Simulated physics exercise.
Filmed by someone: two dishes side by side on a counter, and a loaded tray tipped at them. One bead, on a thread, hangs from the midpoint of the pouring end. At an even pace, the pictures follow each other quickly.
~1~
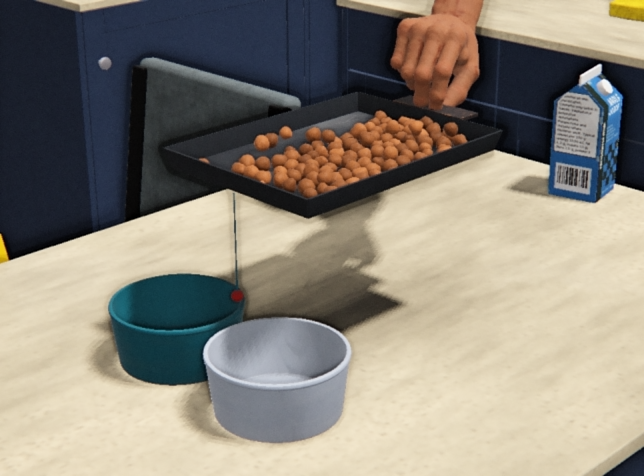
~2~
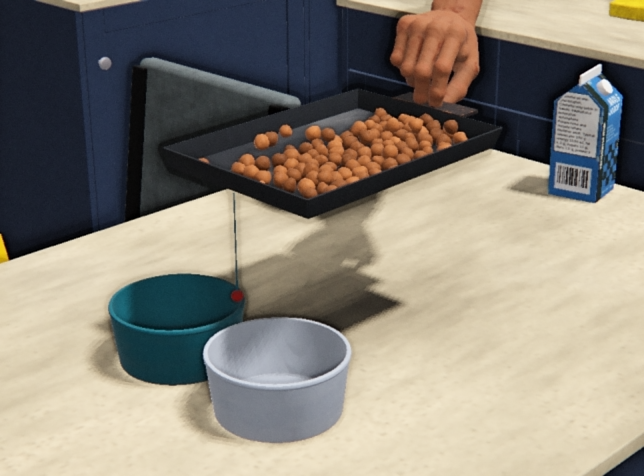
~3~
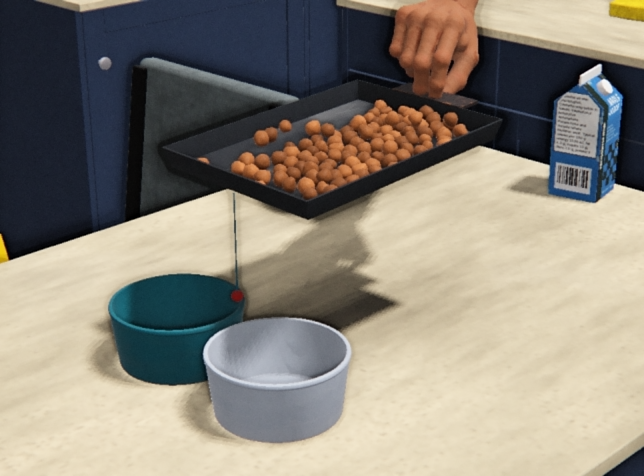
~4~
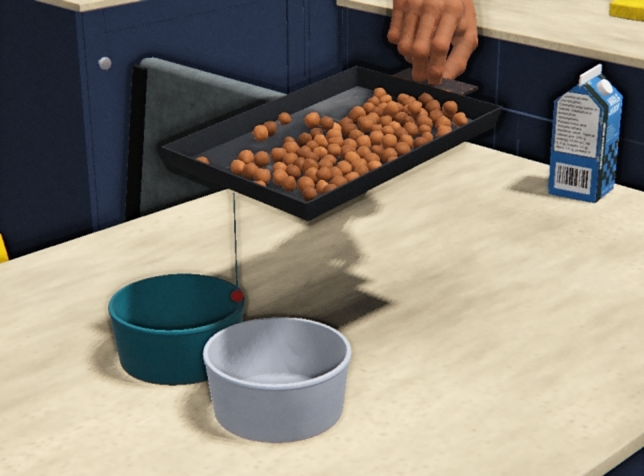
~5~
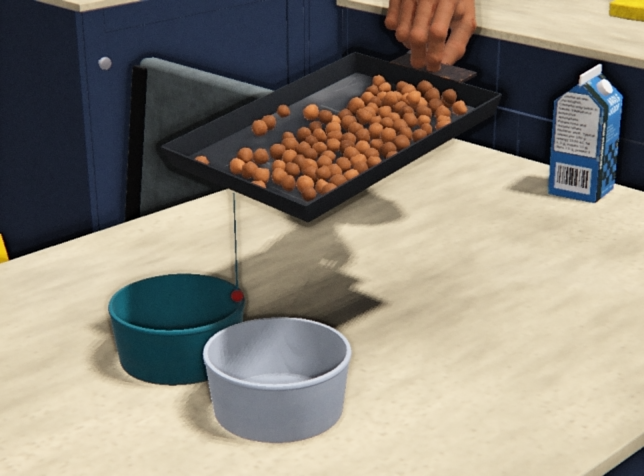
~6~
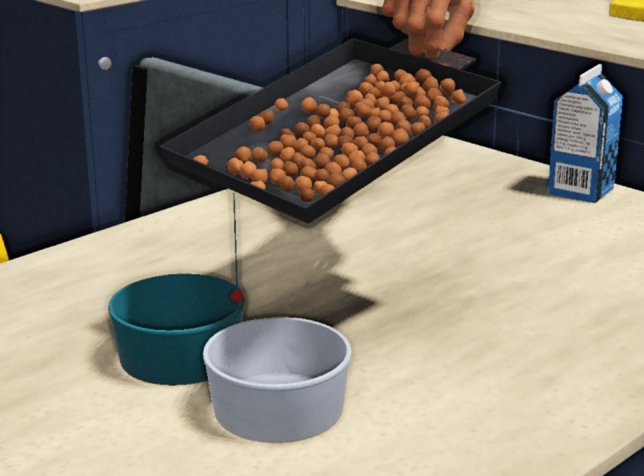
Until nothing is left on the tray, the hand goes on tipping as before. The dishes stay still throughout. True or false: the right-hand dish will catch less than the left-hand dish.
False, the right-hand dish catches more.
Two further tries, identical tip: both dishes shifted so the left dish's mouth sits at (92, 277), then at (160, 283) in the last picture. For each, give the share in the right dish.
Trial 1 about 30 %, trial 2 about 30 %.
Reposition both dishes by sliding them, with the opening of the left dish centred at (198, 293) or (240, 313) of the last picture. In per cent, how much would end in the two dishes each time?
First about 30, then 20 per cent.
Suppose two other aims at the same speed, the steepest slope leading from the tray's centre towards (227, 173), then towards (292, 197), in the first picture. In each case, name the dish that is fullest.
Try 1: The left-side dish; try 2: The right-side dish.
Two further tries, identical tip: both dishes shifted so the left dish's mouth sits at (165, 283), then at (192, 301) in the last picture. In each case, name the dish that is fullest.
First try: The rightmost dish. Second try: The rightmost dish.
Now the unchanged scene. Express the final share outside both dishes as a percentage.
Something near 30 in every hundred.
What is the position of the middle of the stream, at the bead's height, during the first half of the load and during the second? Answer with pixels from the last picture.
Roughly (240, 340) first, then roughly (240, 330).
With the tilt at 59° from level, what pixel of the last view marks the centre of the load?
The load's middle is around (289, 138).
Just after the last frame, tray tipped steeply; almost all on the tray; just a few in the right dish; just a few in the left dish; just a few in the air.
A moment on, tray tipped right over; about a tenth on the tray; roughly a third in the right dish; about a tenth in the left dish; roughly a quarter outside both; roughly a quarter in the air.
Further on, tray tipped past a quarter turn; roughly half in the right dish; about a tenth in the left dish; roughly a quarter outside both.
When it is over, tray tipped past a quarter turn; roughly half in the right dish; about a tenth in the left dish; roughly a quarter outside both.
